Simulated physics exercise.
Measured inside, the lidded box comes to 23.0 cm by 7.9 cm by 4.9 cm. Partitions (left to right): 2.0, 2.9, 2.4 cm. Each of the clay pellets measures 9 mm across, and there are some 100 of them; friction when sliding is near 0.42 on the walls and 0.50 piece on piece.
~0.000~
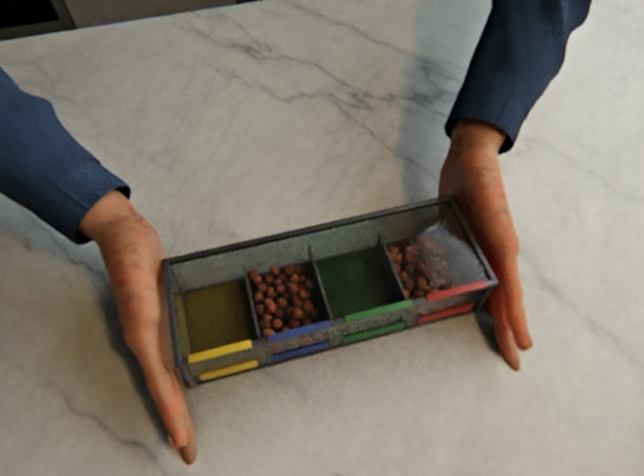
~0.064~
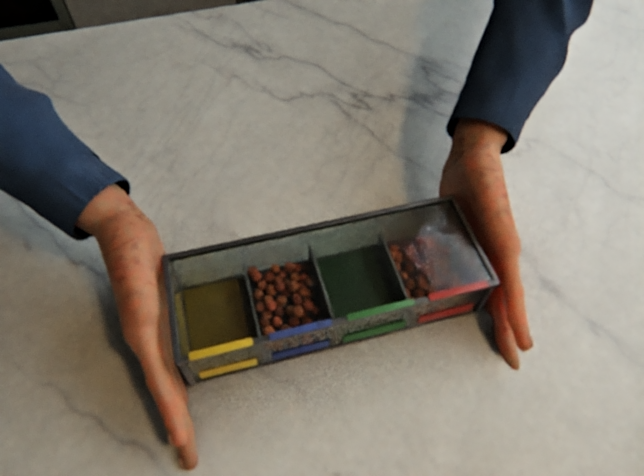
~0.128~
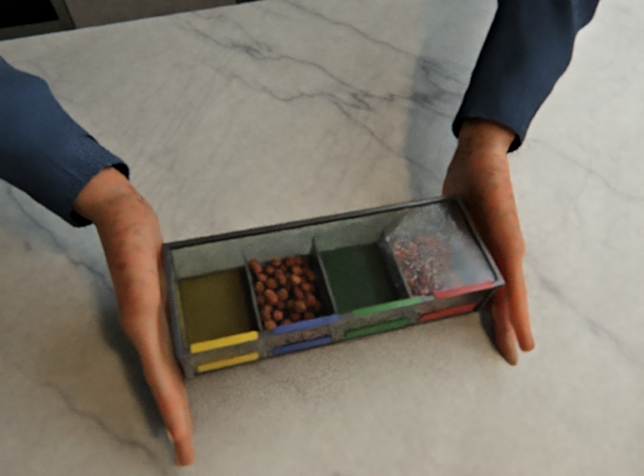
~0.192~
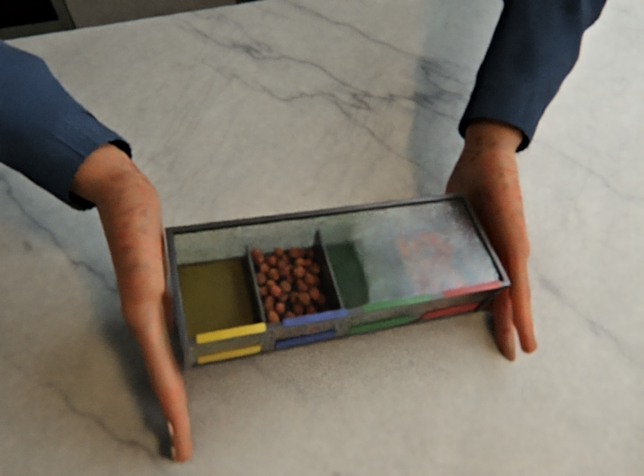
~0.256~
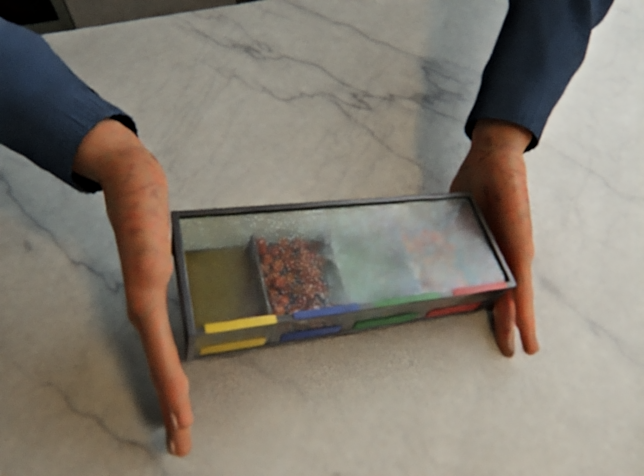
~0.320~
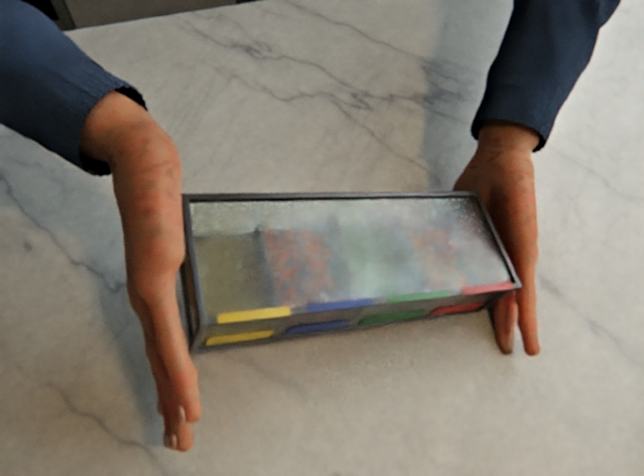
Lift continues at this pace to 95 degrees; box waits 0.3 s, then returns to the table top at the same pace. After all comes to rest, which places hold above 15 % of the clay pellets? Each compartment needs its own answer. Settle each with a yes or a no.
My prediction: Red: Beats the threshold; blue: Beats the threshold; green: Fails to beat the threshold; yellow: Fails to beat the threshold.
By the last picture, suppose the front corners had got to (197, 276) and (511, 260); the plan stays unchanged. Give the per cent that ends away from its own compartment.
Some 35 %.
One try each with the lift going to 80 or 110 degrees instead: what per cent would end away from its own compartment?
Try one gives around 0 %, try two around 45 %.
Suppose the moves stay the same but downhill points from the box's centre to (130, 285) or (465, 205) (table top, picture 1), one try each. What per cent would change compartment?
The share comes to about 75 in a hundred, then about 30 in a hundred.
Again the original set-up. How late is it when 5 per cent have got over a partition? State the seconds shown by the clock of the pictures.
That happens at about 1.40 s on the clock.
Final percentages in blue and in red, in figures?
In blue it's 25, in red it's 75.
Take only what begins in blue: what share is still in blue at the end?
I'd estimate about 50 %.
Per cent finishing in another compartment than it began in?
30 percent.
After 1.52 s, tilt 95 degrees; red 60 %, blue 30 %, green 10 %.
After 2.33 s, tilt 47 degrees; red 75 %, blue 25 %.
Then, at 3.14 s, tilt 0 degrees; red 75 %, blue 25 %.
By 3.7 s all is still; red 75 %, blue 25 %, green 0 %, yellow 0 %.
